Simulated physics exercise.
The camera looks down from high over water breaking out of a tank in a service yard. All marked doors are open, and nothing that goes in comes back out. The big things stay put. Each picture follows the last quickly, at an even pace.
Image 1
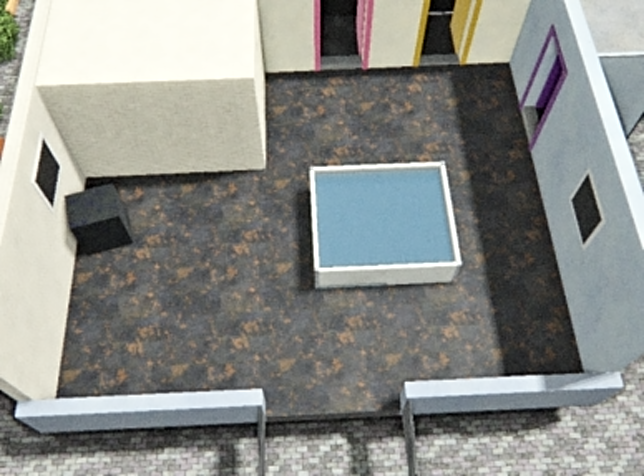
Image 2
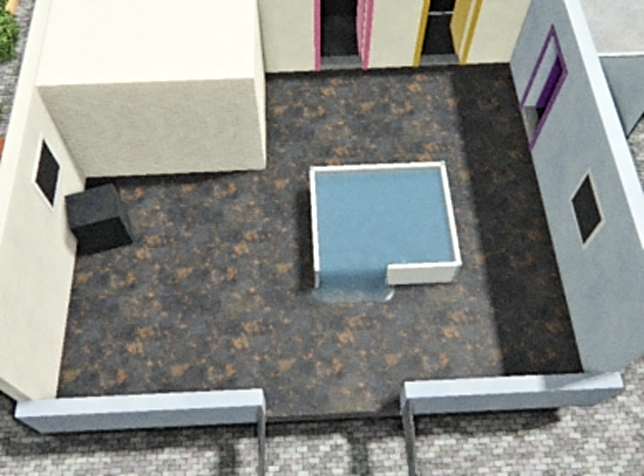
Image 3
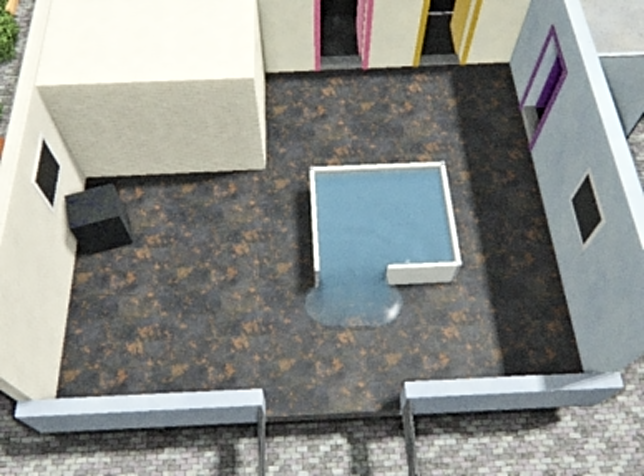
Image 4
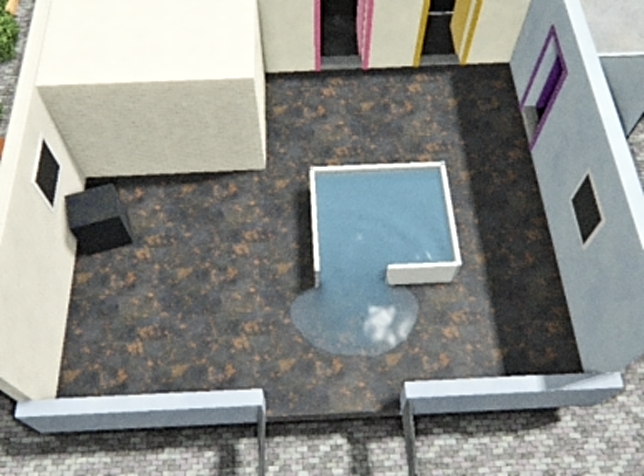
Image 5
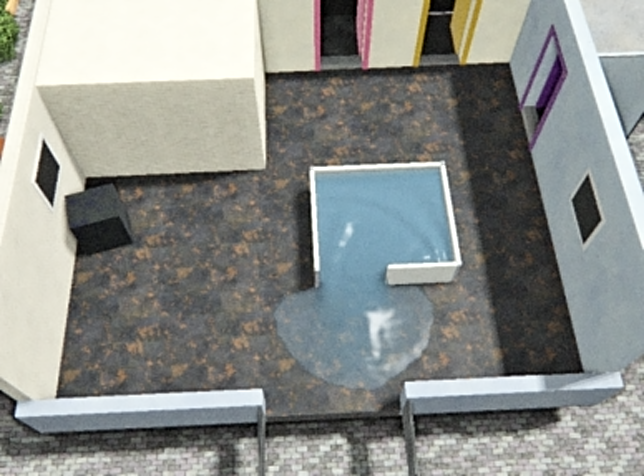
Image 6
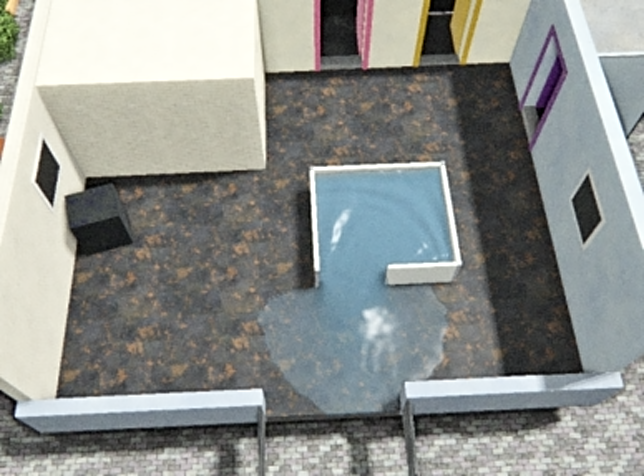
The footage shows a white-walled tank of blue water standing still in a paved yard, then a gap opens in its near side and water pours out, spreading in a widening pool across the dark floor toward the front wall.
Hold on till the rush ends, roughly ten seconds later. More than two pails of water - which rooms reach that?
At the end, the purple door respects the limit; the pink door respects the limit; the yellow door respects the limit.
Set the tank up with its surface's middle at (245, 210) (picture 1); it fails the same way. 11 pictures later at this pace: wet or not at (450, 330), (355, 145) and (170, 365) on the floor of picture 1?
First spot stays unwetted, second spot stays unwetted, third spot gets drenched.
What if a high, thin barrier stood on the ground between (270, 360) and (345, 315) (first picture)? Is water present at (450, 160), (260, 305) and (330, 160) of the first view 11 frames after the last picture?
Taking the points in order - unwetted, wetted, unwetted.
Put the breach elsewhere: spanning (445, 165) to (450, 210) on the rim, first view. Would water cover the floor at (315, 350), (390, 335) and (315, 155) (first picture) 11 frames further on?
Point by point: Unwetted; unwetted; unwetted.
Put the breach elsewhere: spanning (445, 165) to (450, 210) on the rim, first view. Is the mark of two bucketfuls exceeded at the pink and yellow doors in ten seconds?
Well, pink comes up short, and yellow crosses the threshold.
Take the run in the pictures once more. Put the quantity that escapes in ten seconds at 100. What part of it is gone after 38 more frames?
About 80 %.
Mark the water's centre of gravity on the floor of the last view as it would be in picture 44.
Around pixel (338, 282).
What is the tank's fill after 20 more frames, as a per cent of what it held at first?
About 42 %.
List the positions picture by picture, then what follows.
The first picture shows the tank at (382, 217) is whole and still.
In the second picture, the front is at (389, 291), out from the gap at (353, 278).
In the third picture, the front is at (392, 316), out from the gap at (352, 279).
In the fourth picture, water pours out at (352, 279) and has run to (388, 346).
In the fifth picture, the front is at (377, 381), out from the gap at (352, 279).
In the sixth picture, water pours out at (352, 279) and has run to a hidden place.
A moment on, water covers 15 % of the floor; the purple door not reached, the pink door not reached, the yellow door not reached.
Next, water covers 20 % of the floor; the purple door not reached, the pink door not reached, the yellow door not reached.
Then, water covers 25 % of the floor; the purple door not reached, the pink door not reached, the yellow door not reached.
Later, water covers 40 % of the floor; the purple door not reached, the pink door not reached, the yellow door not reached.
In the end, water covers 55 % of the floor; the purple door not reached, the pink door not reached, the yellow door not reached.
